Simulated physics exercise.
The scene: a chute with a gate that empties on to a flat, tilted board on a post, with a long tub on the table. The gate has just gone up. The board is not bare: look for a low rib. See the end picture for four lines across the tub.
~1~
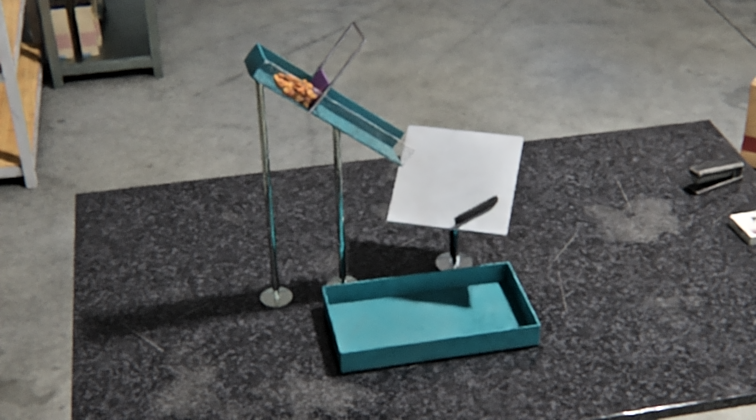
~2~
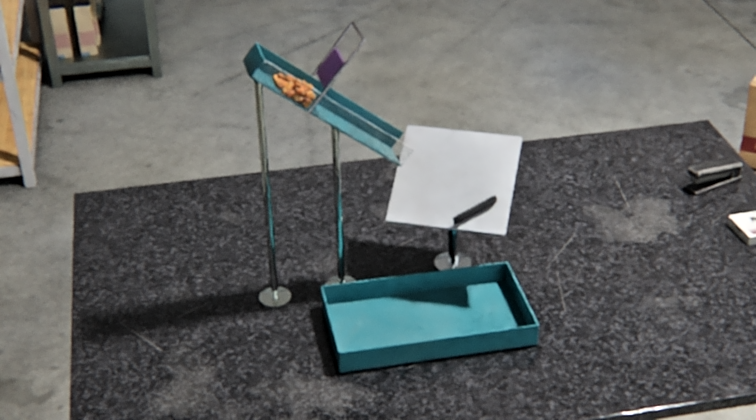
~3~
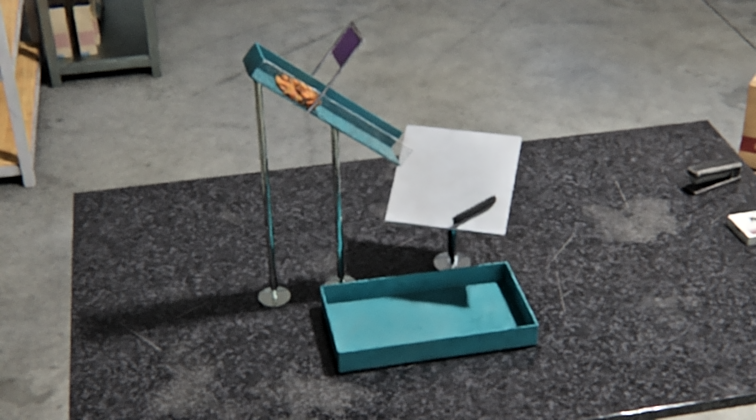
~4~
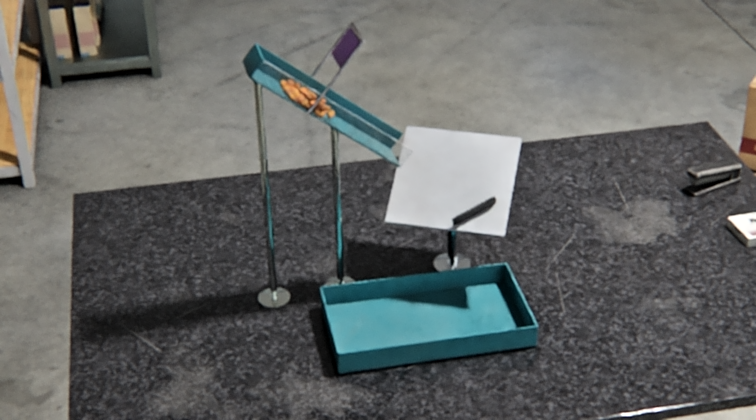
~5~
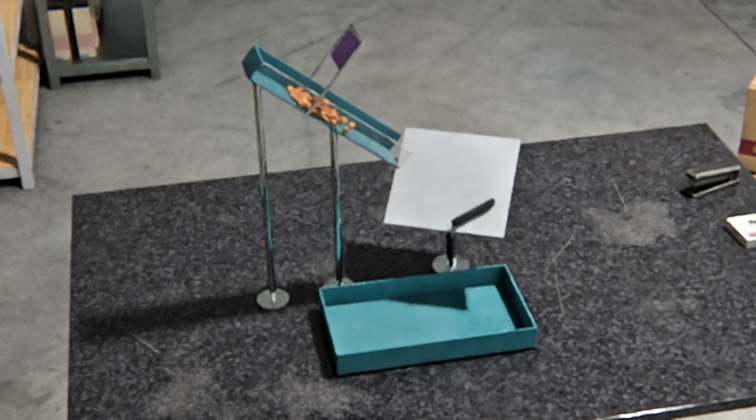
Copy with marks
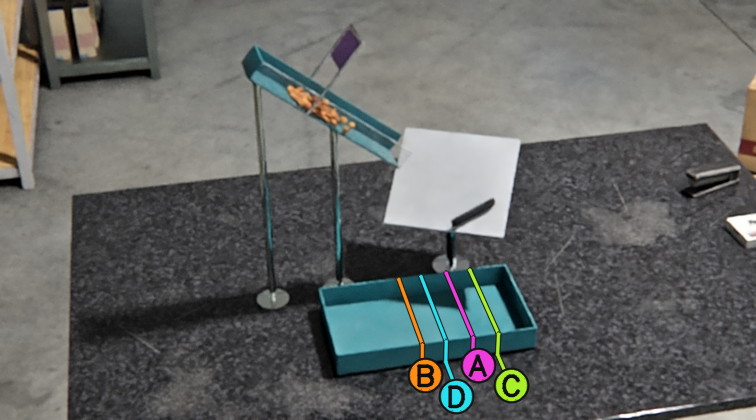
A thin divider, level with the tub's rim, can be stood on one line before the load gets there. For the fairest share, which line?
D works best here.
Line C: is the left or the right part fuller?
Left.
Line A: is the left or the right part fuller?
More lands on the left.
On the marked copy, line A crosses the front rim at (473, 336); line B crosses the front rim at (422, 343); line C crosses the front rim at (498, 333); line D crosses the front rim at (445, 340).
With A, of what is caught, almost all on the left of the divider, about a tenth on the right.
With B, of what is caught, about a tenth on the left of the divider, the larger part on the right.
With C, of what is caught, almost all on the left of the divider, about a tenth on the right.
With D, of what is caught, roughly half on the left of the divider, roughly half on the right.
